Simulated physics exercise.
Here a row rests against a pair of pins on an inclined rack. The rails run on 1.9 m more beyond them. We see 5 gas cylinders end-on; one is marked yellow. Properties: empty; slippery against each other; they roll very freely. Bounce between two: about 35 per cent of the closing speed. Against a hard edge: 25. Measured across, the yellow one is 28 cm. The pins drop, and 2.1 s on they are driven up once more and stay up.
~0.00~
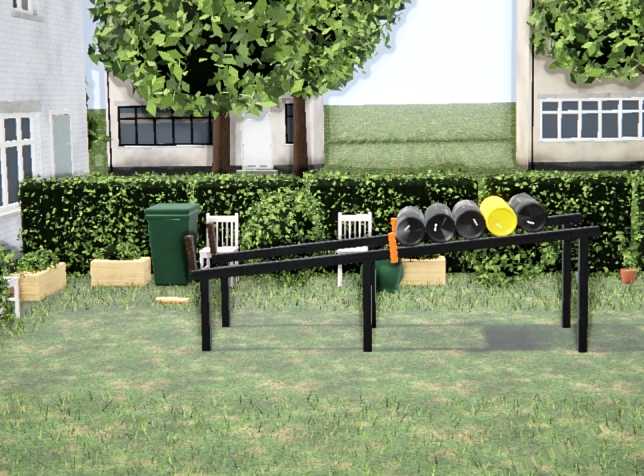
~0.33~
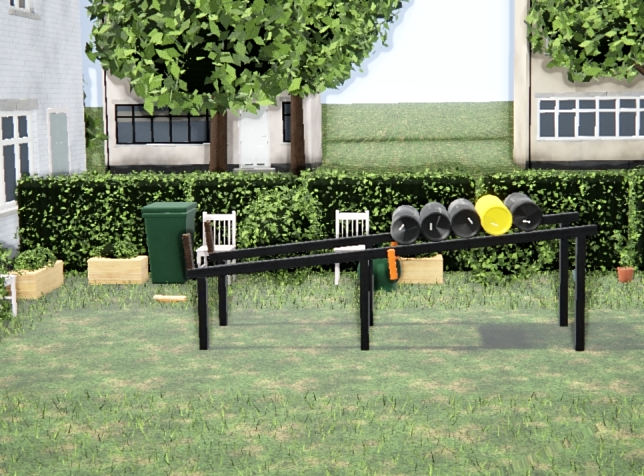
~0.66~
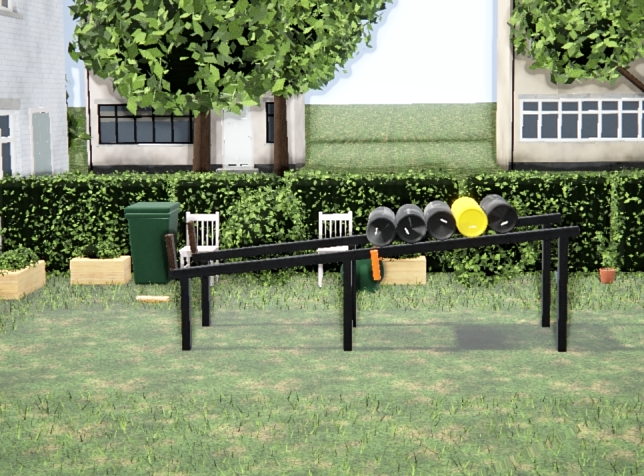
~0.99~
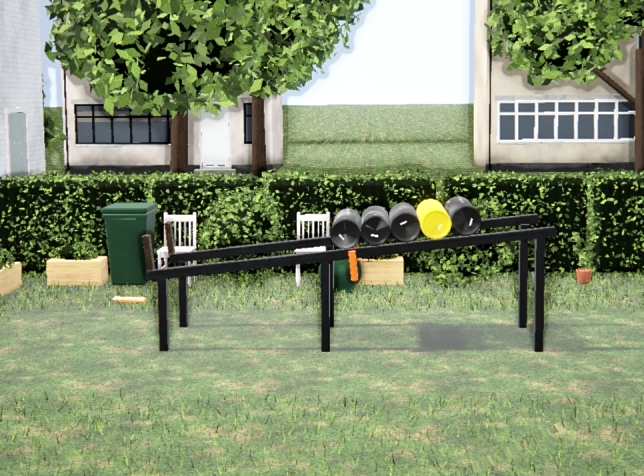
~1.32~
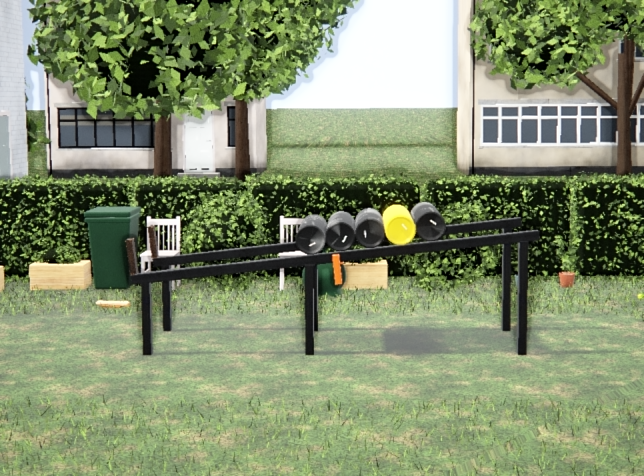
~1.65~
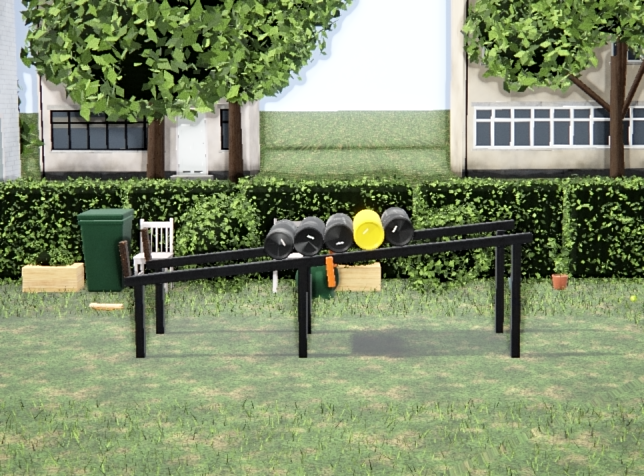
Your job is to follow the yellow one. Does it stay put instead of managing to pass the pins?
No, it goes.
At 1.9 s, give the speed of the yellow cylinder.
Close to 0.9 m/s then.
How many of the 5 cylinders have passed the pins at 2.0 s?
By that time, 3.
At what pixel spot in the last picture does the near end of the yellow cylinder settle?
It comes to rest at about (231, 250).
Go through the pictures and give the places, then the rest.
The first picture shows yellow (502, 221); pins up; the rack falls 6°.
The second picture shows yellow (497, 220); pins down.
The third picture shows yellow (472, 222); pins down; the first has rolled 10 cm.
The fourth picture shows yellow (436, 224); pins down; the first has rolled 20 cm.
The fifth picture shows yellow (401, 230); pins down; the first has rolled 40 cm.
The sixth picture shows yellow (369, 235); pins down; the first has rolled 65 cm.
Then, 1.9 s in, yellow is on the rails, 20 cm above the pins, rolling left; 3 below the pins.
Then, 2.0 s in, yellow is on the rails, 10 cm above the pins, rolling left; 3 below the pins.
Then, 2.2 s in, yellow is on the rails, 10 cm below the pins, rolling left; 4 below the pins.
In the end (4.3 s), yellow is on the rails, 90 cm below the pins; 4 below the pins.
